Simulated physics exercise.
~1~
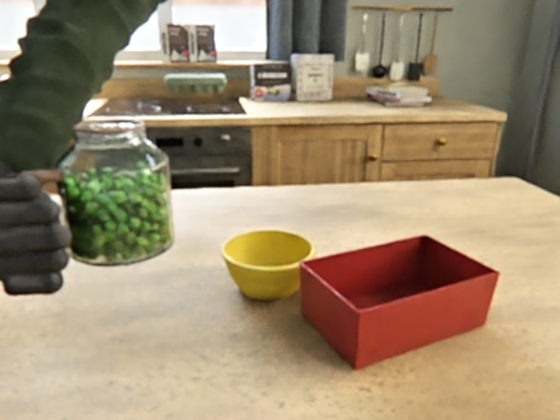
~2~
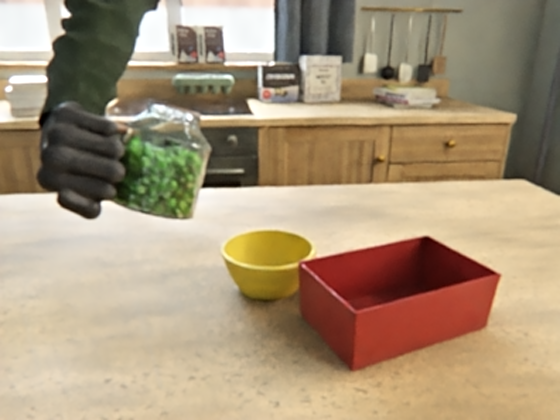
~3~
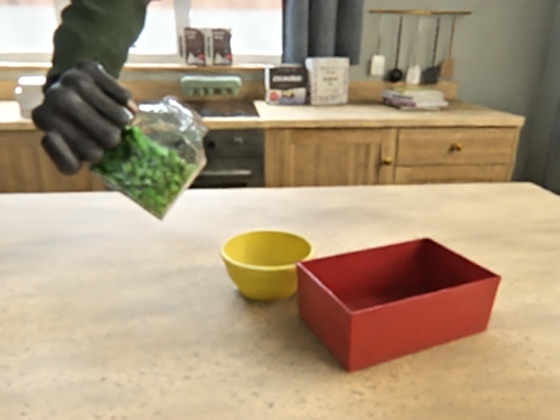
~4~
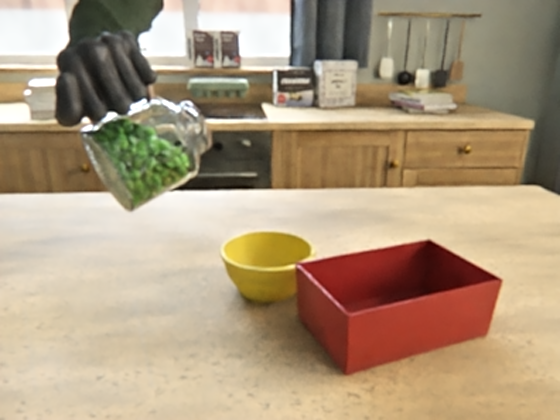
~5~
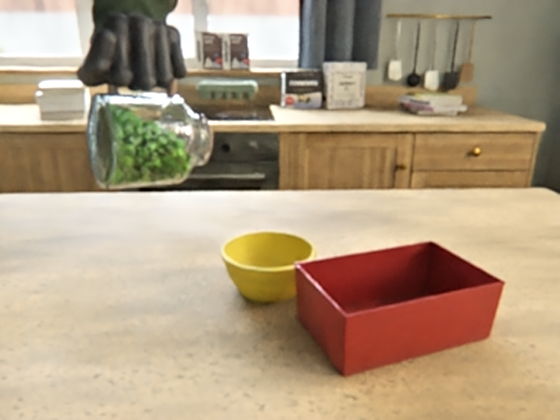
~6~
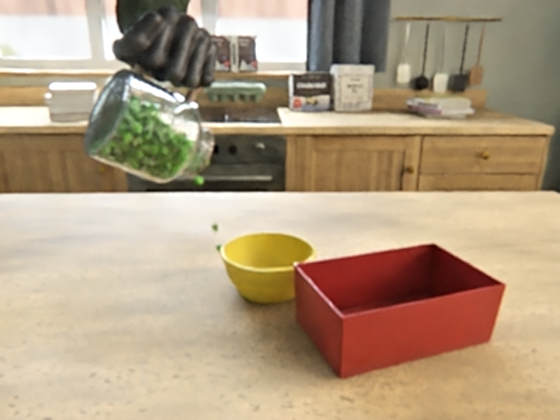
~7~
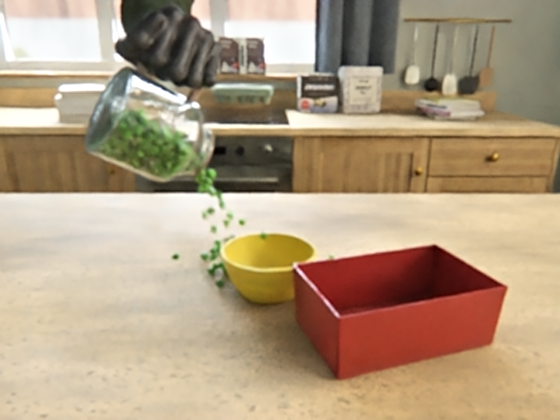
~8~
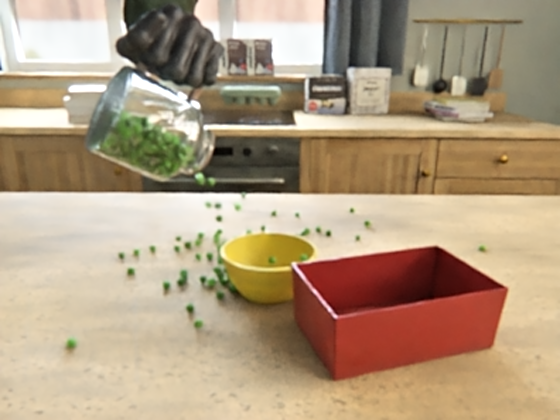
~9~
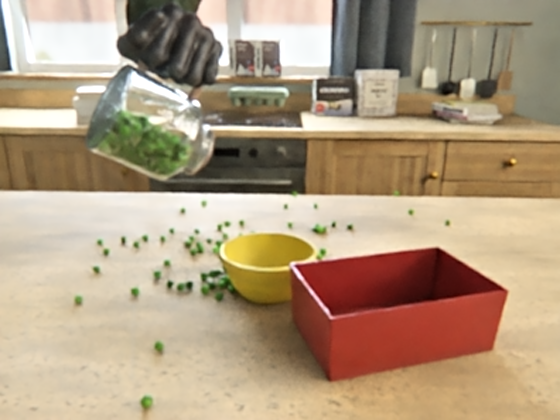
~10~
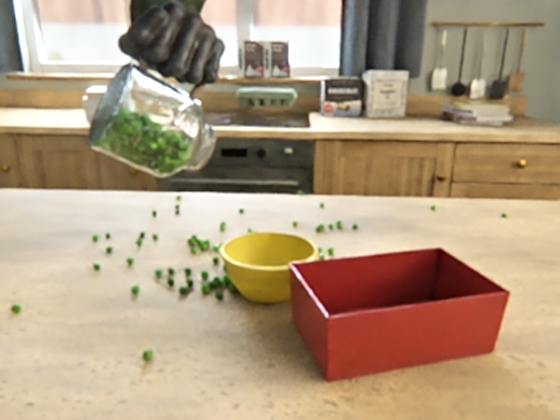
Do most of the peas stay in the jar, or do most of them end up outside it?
Most of the peas stay in the jar. A smaller share spills onto the counter and scatters around the yellow bowl, with next to none landing in the bowl or the red tin.
At first, a dark gloved hand holds a glass jar of green peas upright at the left, above a pale counter with a yellow bowl and a red tin. The hand carries the jar a little to the right and tips it onto its side, with every pea still inside. As the mouth dips lower, a few peas fall, then a thin stream drops beside the left rim of the bowl. The peas bounce and scatter over the counter. In the end, the tilted jar hangs still with most peas inside, while the others lie around the bowl.
